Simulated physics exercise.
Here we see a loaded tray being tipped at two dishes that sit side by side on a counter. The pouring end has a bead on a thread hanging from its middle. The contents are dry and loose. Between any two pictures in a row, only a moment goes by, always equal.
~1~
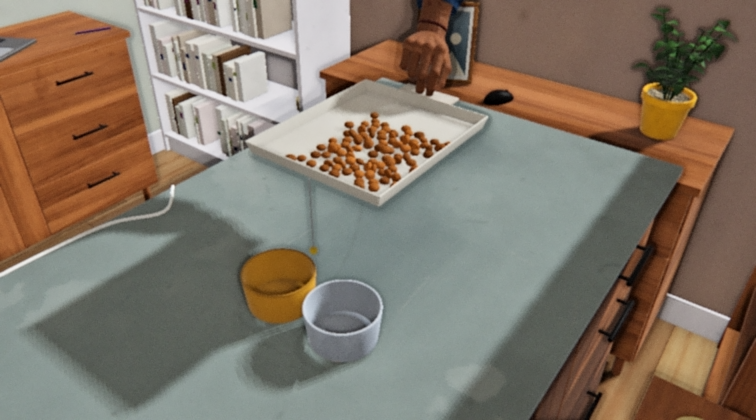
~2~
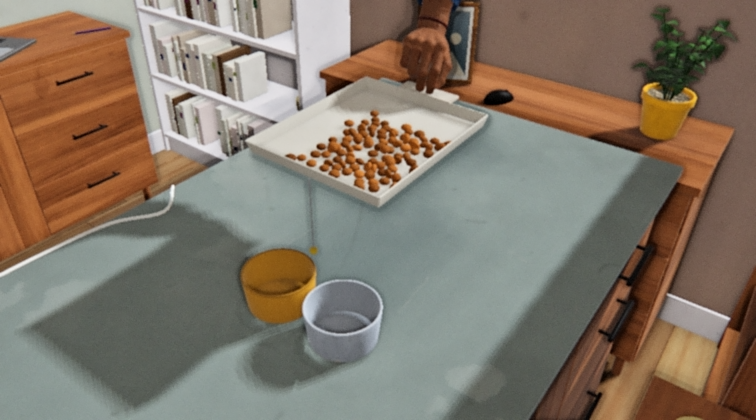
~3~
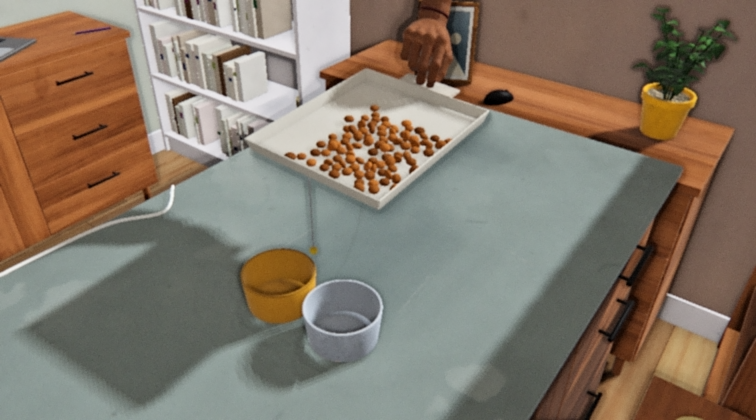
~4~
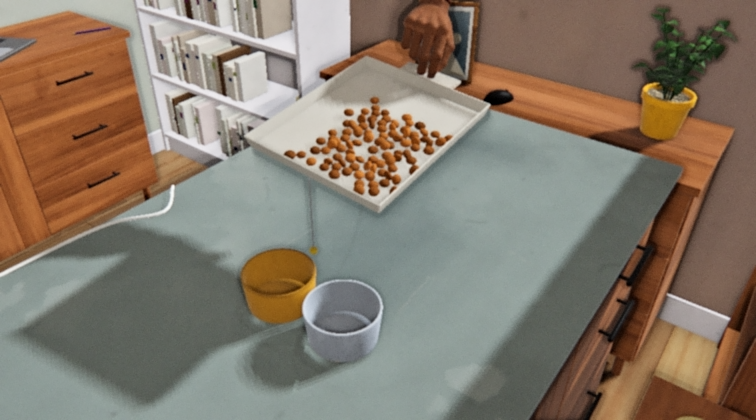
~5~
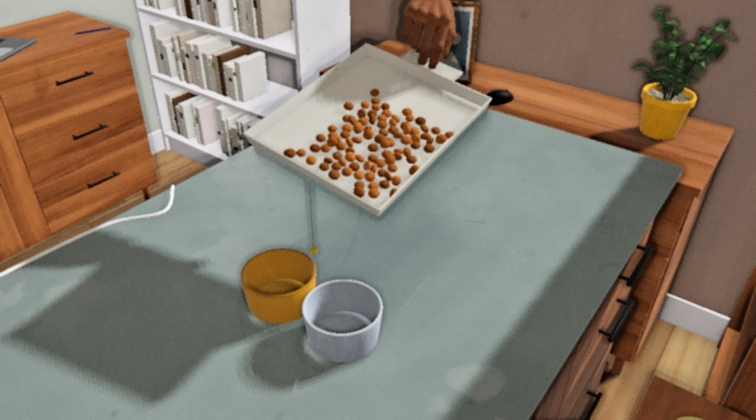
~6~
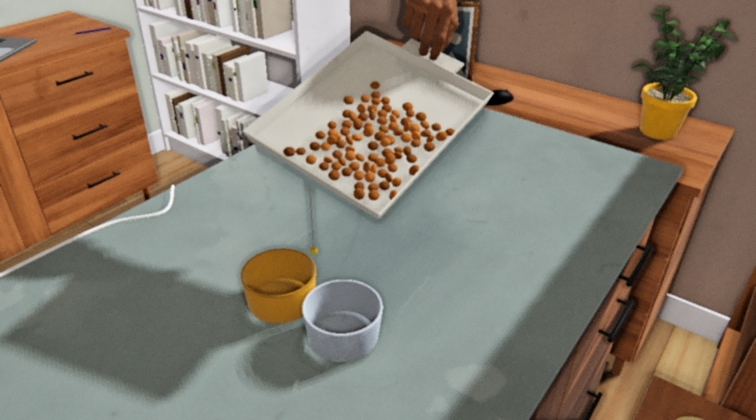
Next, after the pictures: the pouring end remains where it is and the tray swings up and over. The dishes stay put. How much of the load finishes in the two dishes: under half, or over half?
Most of the load is lost.
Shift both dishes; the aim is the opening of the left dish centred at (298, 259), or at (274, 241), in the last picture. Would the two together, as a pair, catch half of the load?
The bulk of it, then Short of half.
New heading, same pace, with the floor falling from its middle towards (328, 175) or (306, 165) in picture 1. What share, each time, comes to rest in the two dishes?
The first try gives close to 90 percent; the next gives 60 percent.
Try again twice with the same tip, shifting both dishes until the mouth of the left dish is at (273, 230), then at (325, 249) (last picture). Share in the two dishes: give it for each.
0 %, 80 %.
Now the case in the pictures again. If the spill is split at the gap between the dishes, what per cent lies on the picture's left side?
It comes out at roughly 0 percent.
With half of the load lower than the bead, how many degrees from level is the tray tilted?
At some 90 degrees.
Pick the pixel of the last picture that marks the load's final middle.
Last view, centre at rest - approx. (371, 317).
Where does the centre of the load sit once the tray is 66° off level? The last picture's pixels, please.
Roughly (373, 170).
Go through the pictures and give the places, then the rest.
Corners of the pouring end (251, 141) and (379, 193), level; middle of the load (373, 154), bits of cat kibble; left dish (254, 304); right dish (318, 342); bead on its thread (314, 250), in the first frame.
Corners of the pouring end (251, 140) and (379, 194), level; middle of the load (373, 154), in the second frame.
Corners of the pouring end (250, 138) and (379, 197), tipped barely, lowest at the right corner; middle of the load (373, 152), in the third frame.
Corners of the pouring end (250, 135) and (379, 202), tipped a little, lowest at the right corner; middle of the load (373, 150), in the fourth frame.
Corners of the pouring end (249, 133) and (379, 206), tipped a little, lowest at the right corner; middle of the load (373, 148), in the fifth frame.
Corners of the pouring end (248, 130) and (379, 210), tipped clearly, lowest at the right corner; middle of the load (373, 146); left dish (254, 304); right dish (318, 342), in the sixth frame.
Just after the last frame, tray tipped steeply; every one on the tray.
A moment on, tray tipped past a quarter turn; about a tenth on the tray; roughly a third in the right dish; roughly half outside both; about a tenth in the air.
Further on, tray tipped past a quarter turn; roughly a third in the right dish; roughly two thirds outside both.
When it is over, tray tipped past a quarter turn; roughly a third in the right dish; not one in the left dish; roughly two thirds outside both.
